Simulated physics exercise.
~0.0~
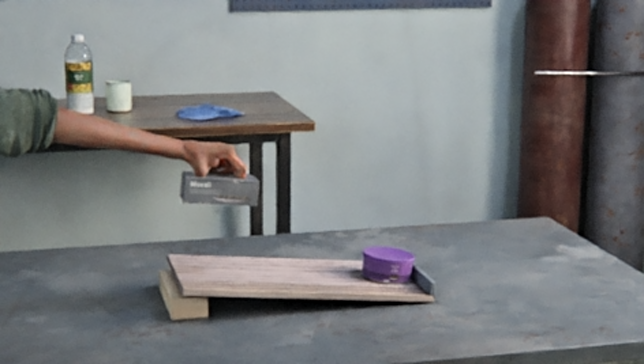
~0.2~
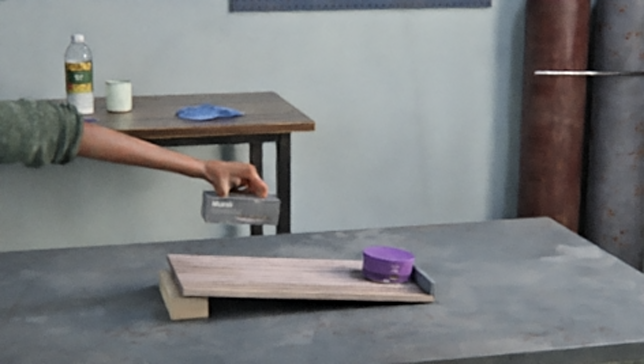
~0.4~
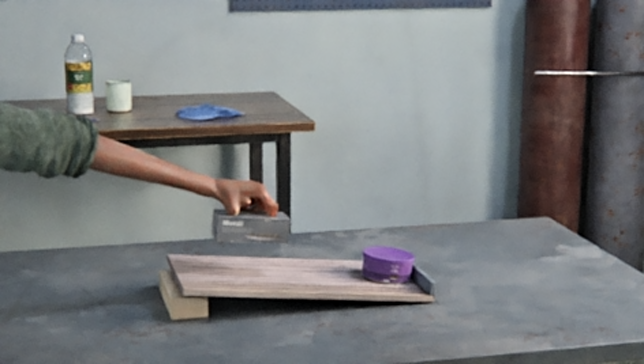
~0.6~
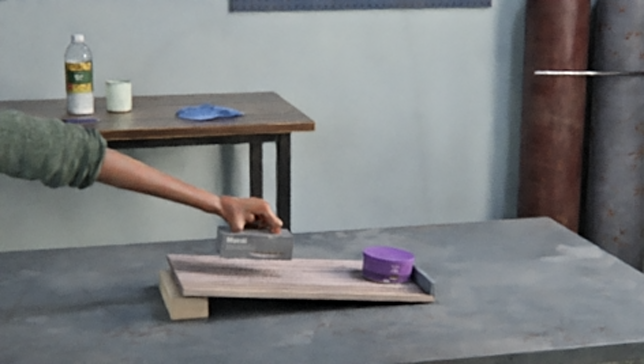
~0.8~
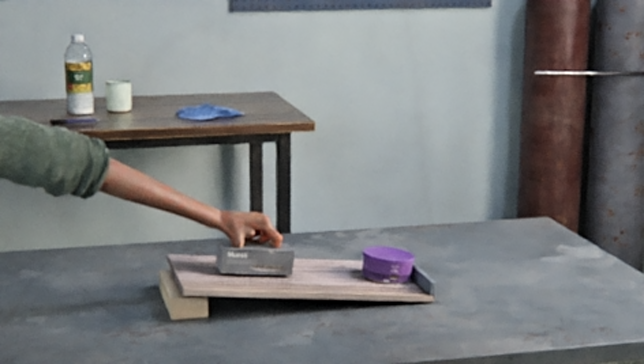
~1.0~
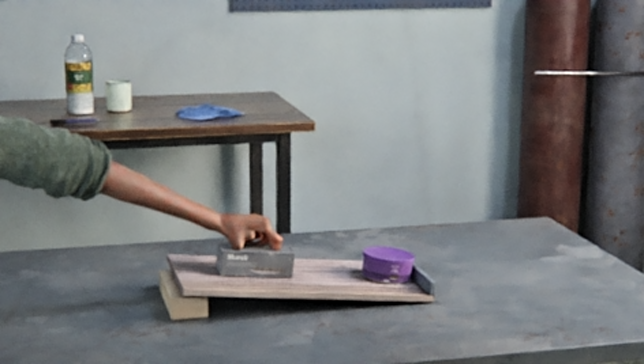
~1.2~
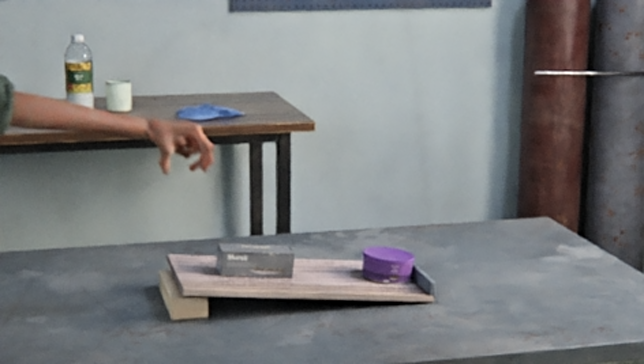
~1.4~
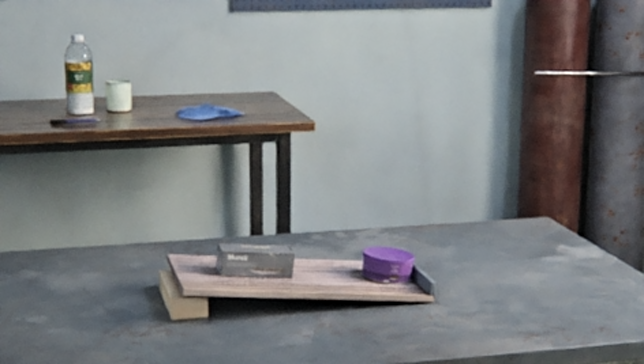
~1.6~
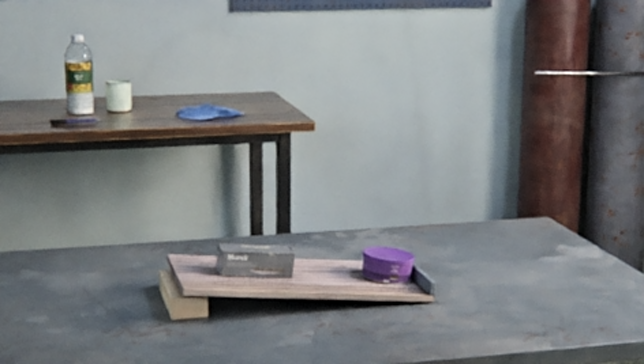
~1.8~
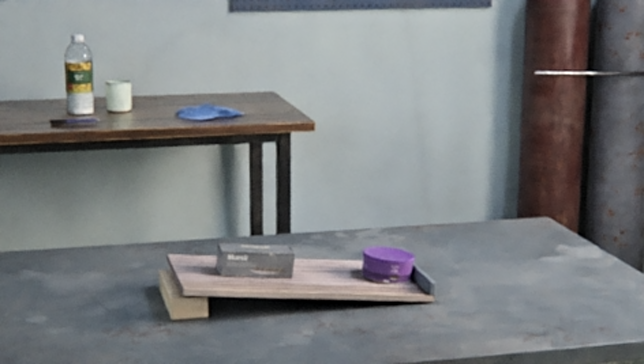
In a room with pale walls, a board lies on a dark table, propped up at its left end by a small block, with a purple tub resting near its lower right end. A hand reaches in from the left, holding a grey carton above the board. The hand moves the carton slightly to the right and lowers it onto the sloping surface, to the left of the tub. It lingers there briefly, then lets go and draws back out of view to the left. The carton stays where it was set, and both it and the tub remain still on the board.
